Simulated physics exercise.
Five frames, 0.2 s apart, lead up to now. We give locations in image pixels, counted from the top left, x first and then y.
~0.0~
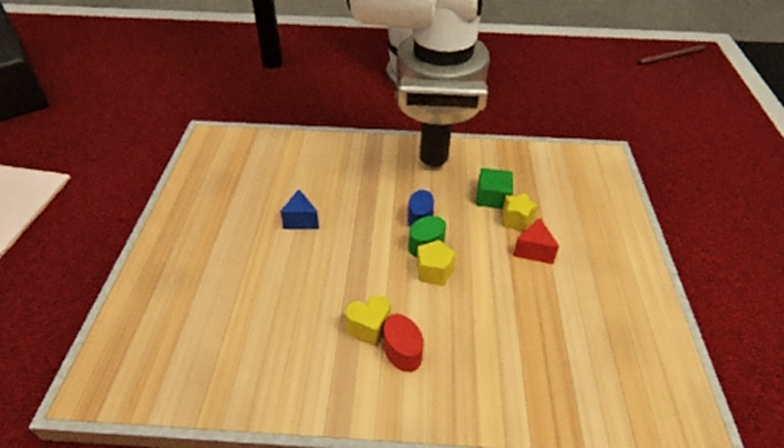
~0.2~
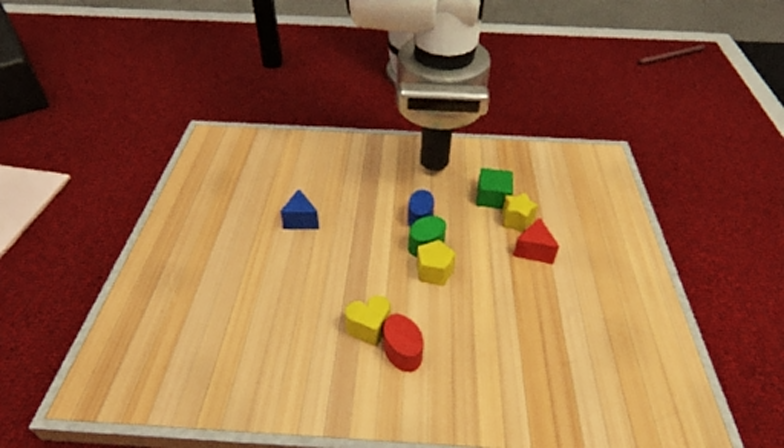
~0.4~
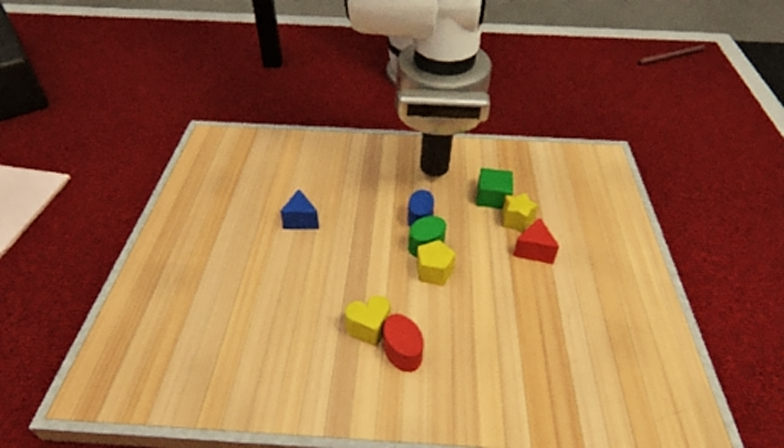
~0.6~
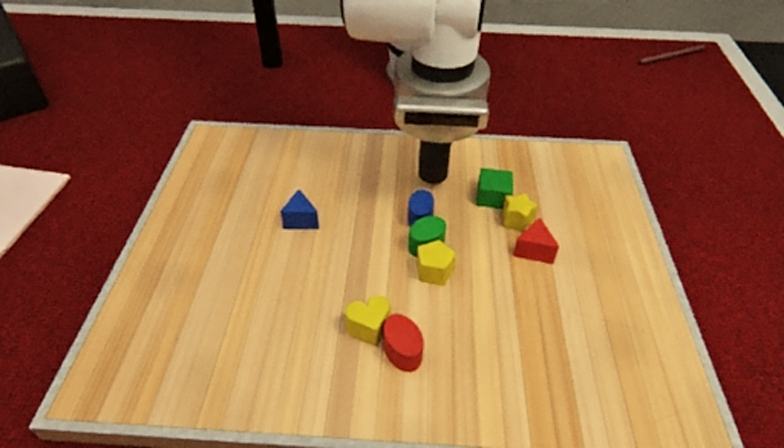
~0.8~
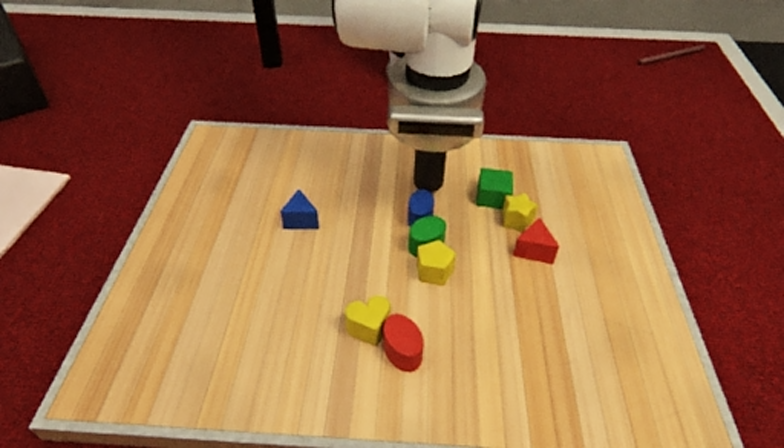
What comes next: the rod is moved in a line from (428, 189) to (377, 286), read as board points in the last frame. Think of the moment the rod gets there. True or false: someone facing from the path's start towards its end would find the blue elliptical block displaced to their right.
True - the claim holds.
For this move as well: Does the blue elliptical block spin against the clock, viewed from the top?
It seems not.
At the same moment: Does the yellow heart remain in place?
Yes, it checks out.
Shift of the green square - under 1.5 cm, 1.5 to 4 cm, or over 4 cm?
Below 1.5 cm.
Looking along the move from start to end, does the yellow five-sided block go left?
Answer: Yes.
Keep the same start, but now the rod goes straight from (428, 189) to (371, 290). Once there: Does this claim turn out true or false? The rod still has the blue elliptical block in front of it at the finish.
That claim is true.
The first path, step by step. One third of the way, rod at (415, 212); blue elliptical block at (403, 225), turned 20° clockwise; green elliptical block at (421, 244), turned 35° anticlockwise; yellow five-sided block at (442, 266), turned 20° anticlockwise.
Two thirds of the way, rod at (397, 244); blue elliptical block at (376, 256), turned 45° clockwise; green elliptical block at (421, 254), turned 45° anticlockwise; yellow five-sided block at (447, 273), turned 30° anticlockwise.
At the end, rod at (377, 279); yellow heart unmoved; blue elliptical block at (345, 282), turned 95° clockwise; green elliptical block at (421, 259), turned 50° anticlockwise; yellow five-sided block at (450, 275), turned 35° anticlockwise; green square unmoved.
